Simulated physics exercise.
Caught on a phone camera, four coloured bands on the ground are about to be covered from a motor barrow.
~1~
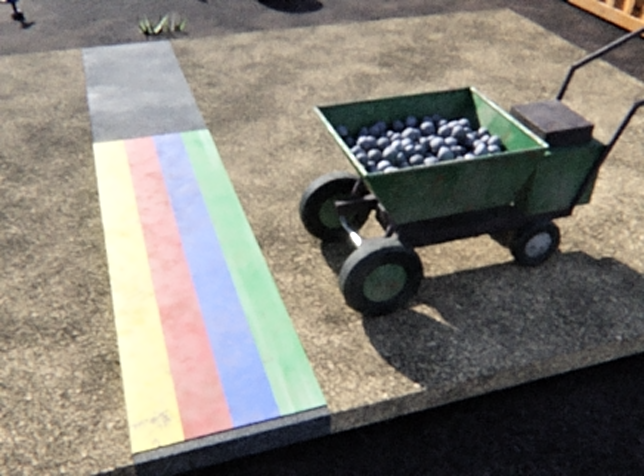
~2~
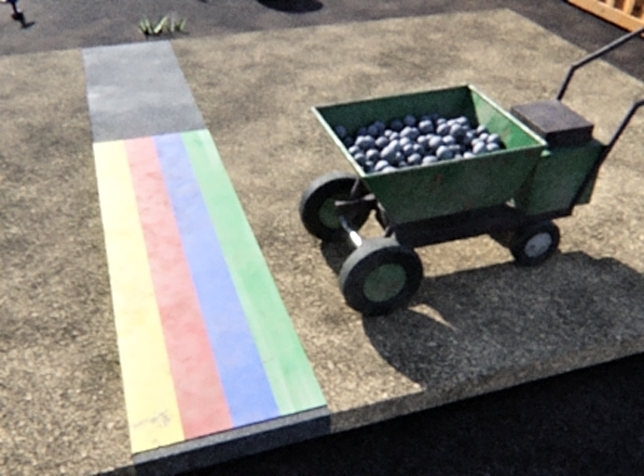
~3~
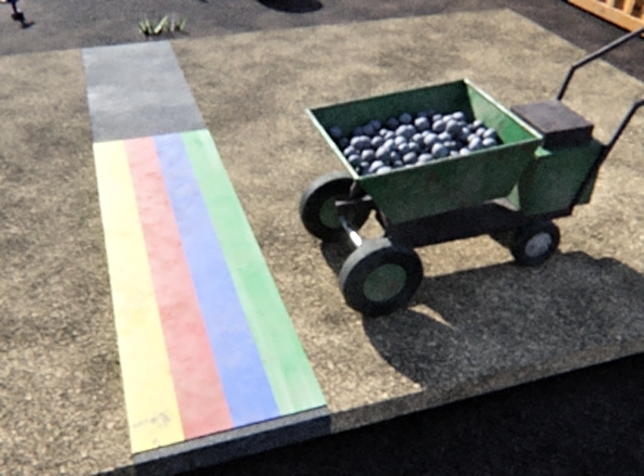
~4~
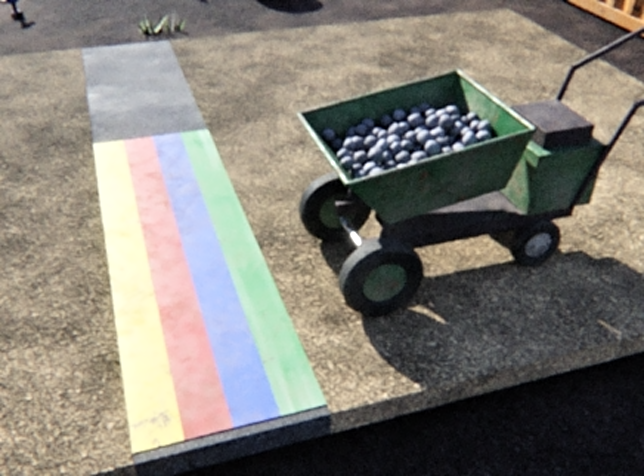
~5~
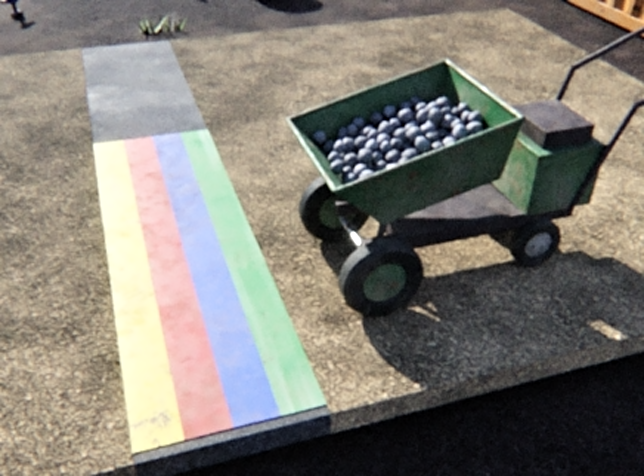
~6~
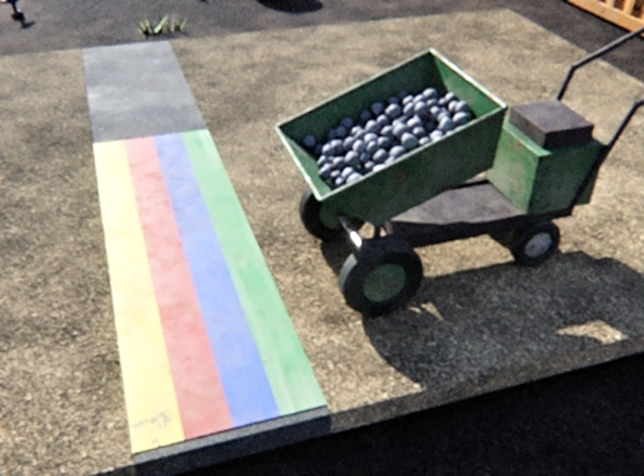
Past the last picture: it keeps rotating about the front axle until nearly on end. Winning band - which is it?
Winning band: The blue one.
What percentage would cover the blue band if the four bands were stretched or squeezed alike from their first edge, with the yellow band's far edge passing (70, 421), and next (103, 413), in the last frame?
First case 40 per cent, second case 40 per cent.
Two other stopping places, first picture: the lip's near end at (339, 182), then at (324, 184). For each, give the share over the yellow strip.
Roughly 20 per cent, then roughly 30 per cent.
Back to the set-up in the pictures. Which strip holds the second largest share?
Second: Red.
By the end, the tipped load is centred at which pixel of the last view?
Near (194, 299), more or less.
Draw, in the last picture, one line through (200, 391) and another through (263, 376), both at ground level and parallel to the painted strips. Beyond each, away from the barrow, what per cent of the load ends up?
About 30 and 80 %.
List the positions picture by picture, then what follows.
The first frame shows lip of the skip at (367, 177), level; top of the load at (419, 152), round cobbles; green strip at (286, 365); blue strip at (243, 375); red strip at (197, 385); yellow strip at (150, 396).
The second frame shows lip of the skip at (365, 178), tipped barely; top of the load at (424, 144).
The third frame shows lip of the skip at (358, 180), tipped barely; top of the load at (444, 141).
The fourth frame shows lip of the skip at (348, 185), tipped a little; top of the load at (450, 141).
The fifth frame shows lip of the skip at (335, 192), tipped a little; top of the load at (441, 135).
The sixth frame shows lip of the skip at (321, 201), tipped clearly; top of the load at (430, 128); green strip at (286, 365); blue strip at (243, 375); red strip at (197, 385); yellow strip at (150, 396).
Soon after the last picture, skip tipped steeply; all in the skip.
A little later, skip tipped right over; most in the skip; a small part over the blue strip; a small part over the red strip; a stray few falling.
Later still, skip tipped right over; about a quarter in the skip; a stray few over the green strip; about a third over the blue strip; about a quarter over the red strip; a small part over the yellow strip; a small part off the paint.
At rest, skip tipped right over; a small part in the skip; a small part over the green strip; about a third over the blue strip; about a quarter over the red strip; a small part over the yellow strip; a small part off the paint.
